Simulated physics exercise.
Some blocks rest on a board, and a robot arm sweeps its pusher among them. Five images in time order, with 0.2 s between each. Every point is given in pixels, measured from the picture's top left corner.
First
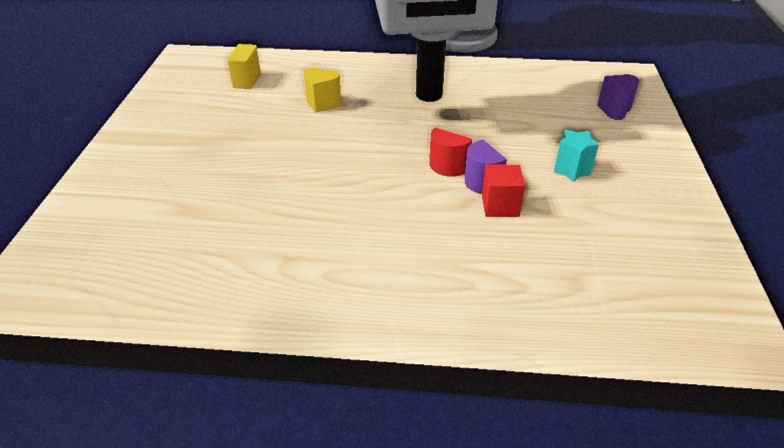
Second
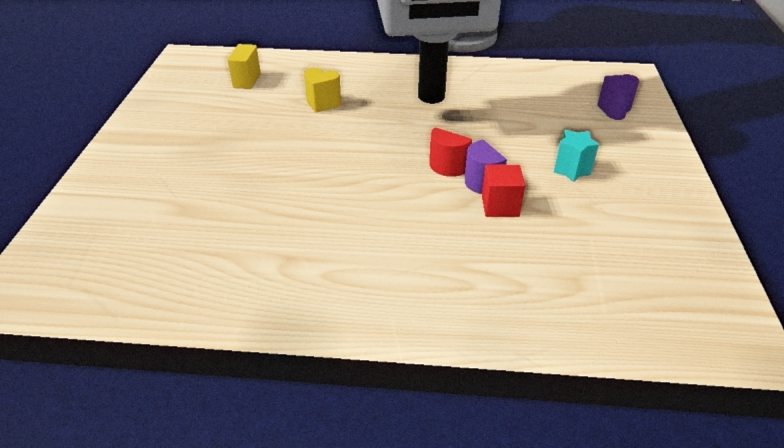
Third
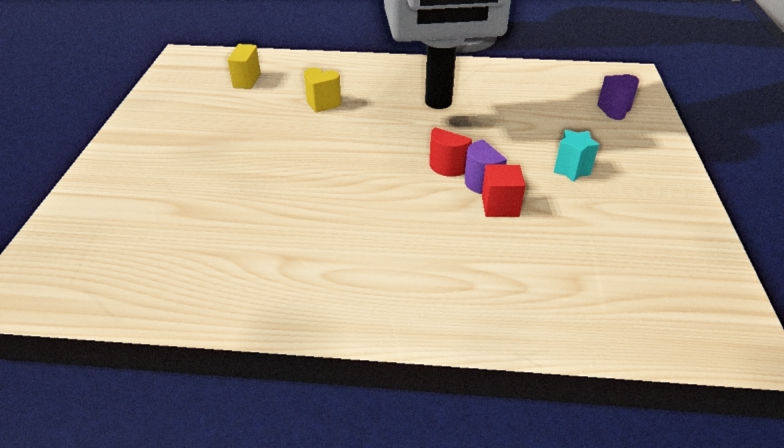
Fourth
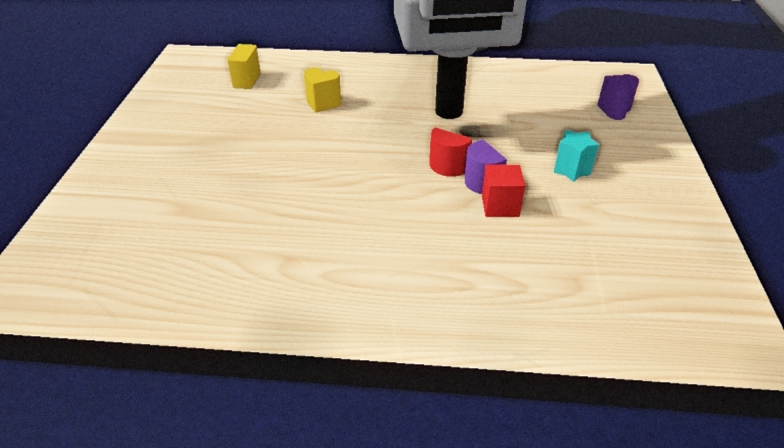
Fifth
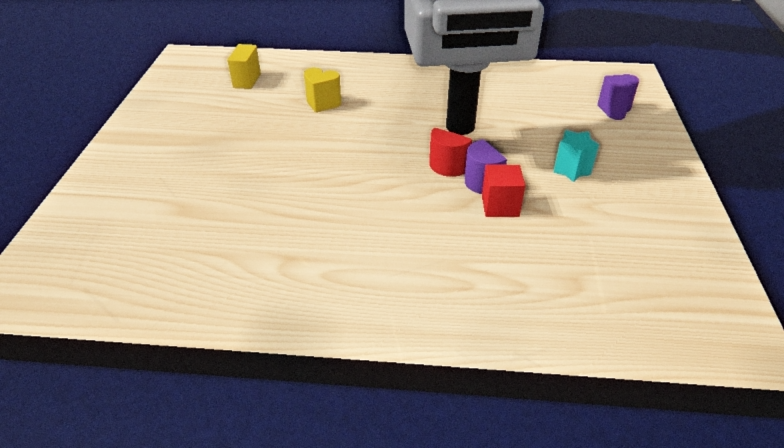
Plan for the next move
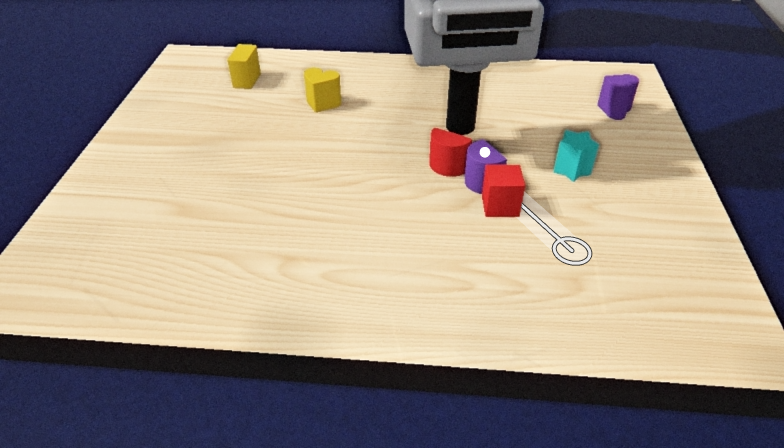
Black pusher on a robot arm moving slightly down and right toward red and purple blocks sitting still on a wooden board.
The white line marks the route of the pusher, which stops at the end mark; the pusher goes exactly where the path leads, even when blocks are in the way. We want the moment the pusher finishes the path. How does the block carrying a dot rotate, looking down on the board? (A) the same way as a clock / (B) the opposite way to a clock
I'll go with A - the same way as a clock.
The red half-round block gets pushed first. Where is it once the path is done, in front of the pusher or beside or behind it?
The red half-round block slips off.
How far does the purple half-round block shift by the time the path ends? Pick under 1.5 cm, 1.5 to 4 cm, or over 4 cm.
It will move more than 4 cm.
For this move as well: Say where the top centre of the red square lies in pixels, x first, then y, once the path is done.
Its top middle will sit at (515, 202).
The drawn path runs from (459, 147) to (572, 251); the dot is on the purple half-round block.
One third of the way, pusher (495, 158); purple half-round block (489, 168), turned 40° clockwise; red square (512, 194), turned 40° anticlockwise.
Two thirds of the way, pusher (534, 192); purple half-round block (493, 181), turned 100° clockwise; red square (515, 202), turned 40° anticlockwise.
At the end, pusher (578, 230); red half-round block not moved; purple half-round block (493, 181), turned 100° clockwise; red square (515, 202), turned 40° anticlockwise.
